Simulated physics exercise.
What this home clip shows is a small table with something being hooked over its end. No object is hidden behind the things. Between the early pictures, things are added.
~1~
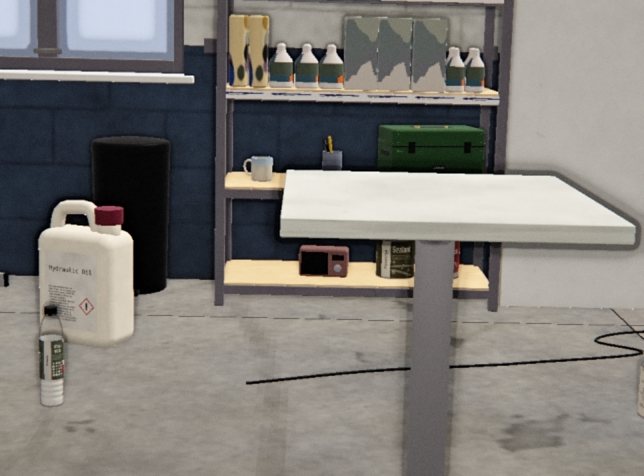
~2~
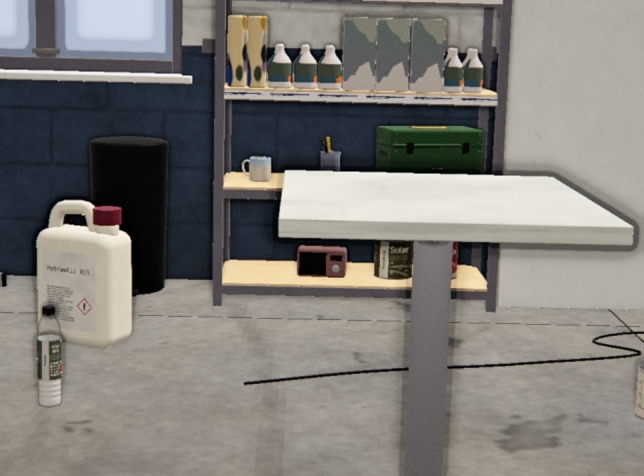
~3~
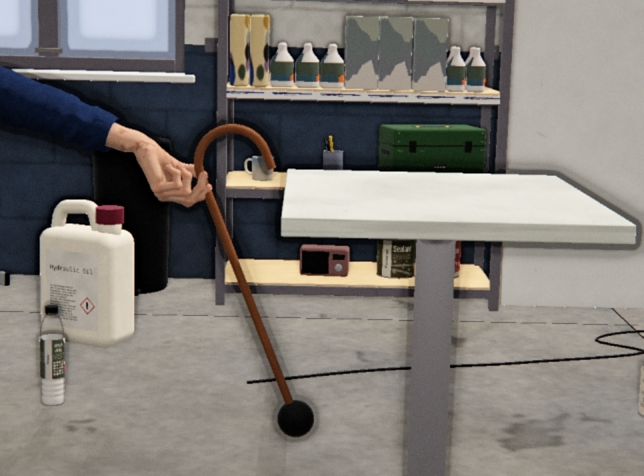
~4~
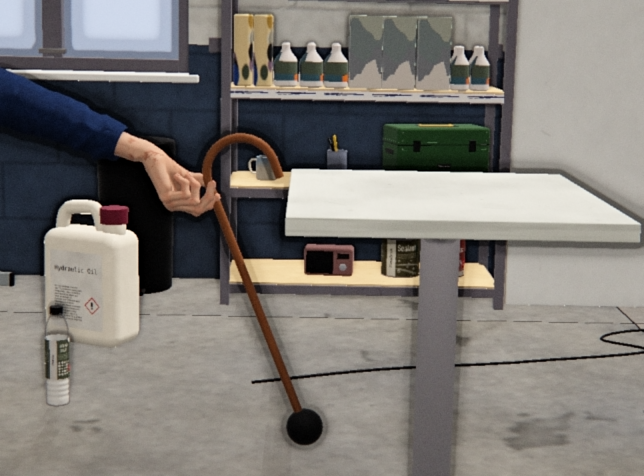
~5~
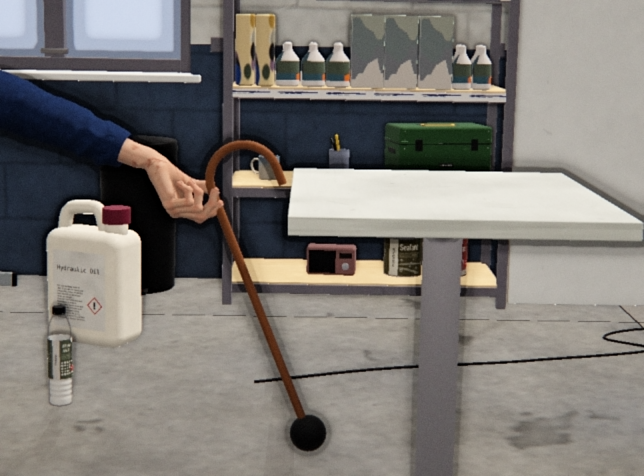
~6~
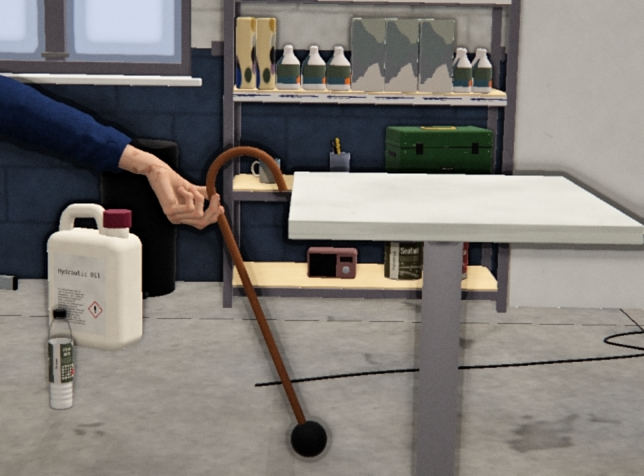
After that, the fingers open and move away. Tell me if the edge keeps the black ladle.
It lands below.
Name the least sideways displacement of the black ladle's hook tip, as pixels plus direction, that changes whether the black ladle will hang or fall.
Shift it right by around 8 pixels.
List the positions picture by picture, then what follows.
In the first frame, table (437, 202).
In the second frame, table (435, 203).
In the third frame, still on the way; black ladle (271, 281); table (438, 202).
In the fourth frame, still on the way; black ladle (280, 290); table (442, 201).
In the fifth frame, still on the way; black ladle (282, 296); table (444, 200).
In the sixth frame, in place, still held; black ladle (283, 302); table (445, 203).
Then, 0.30 s past the last view, black ladle come down near (274, 439).
Then, 0.48 s past the last view, black ladle in the air near (216, 462).
Then, 0.60 s past the last view, black ladle in the air.
Finally, the black ladle slips off.
